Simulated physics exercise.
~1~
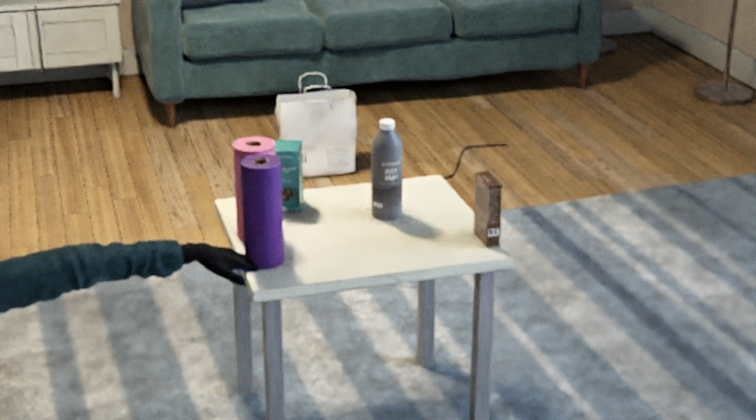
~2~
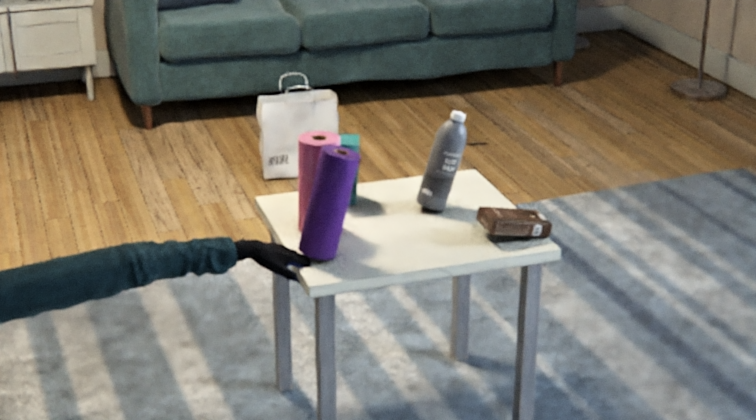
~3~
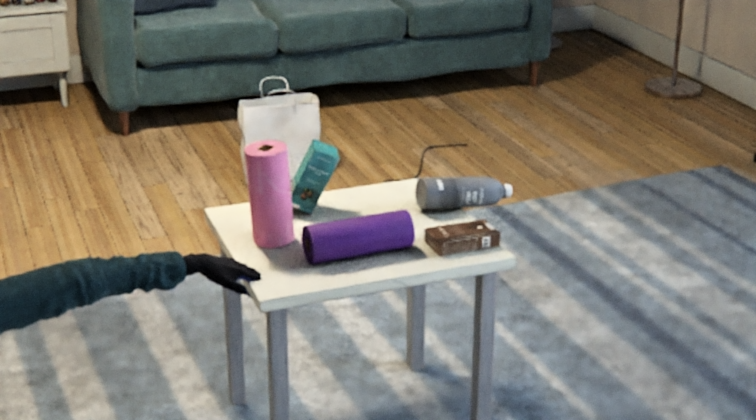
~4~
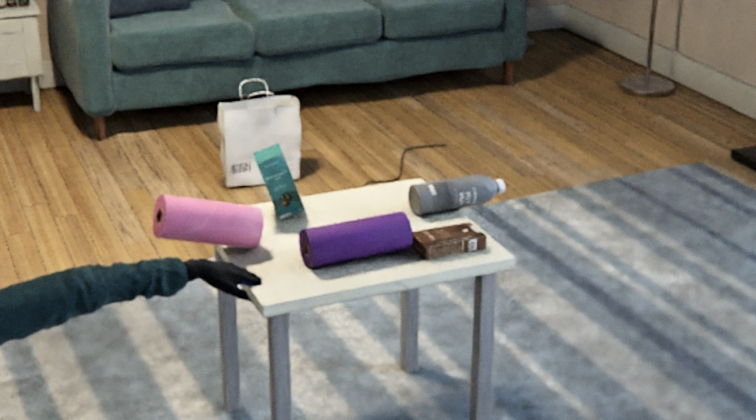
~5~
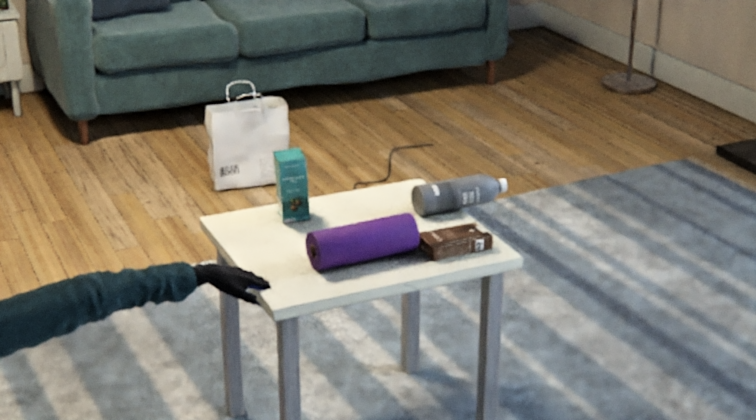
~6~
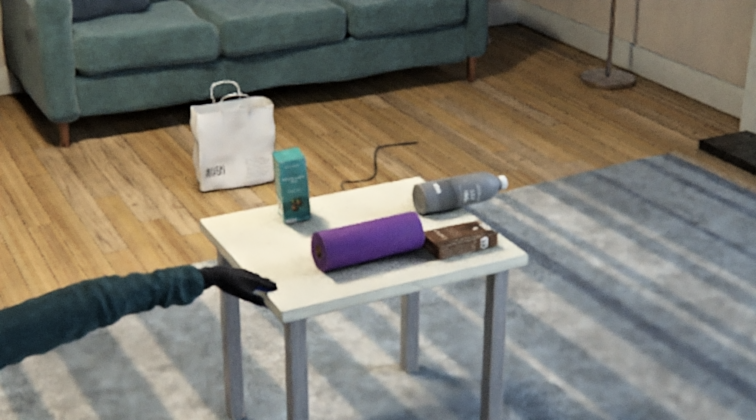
An arm jerks a table right and back, toppling items before a pink roll falls off.
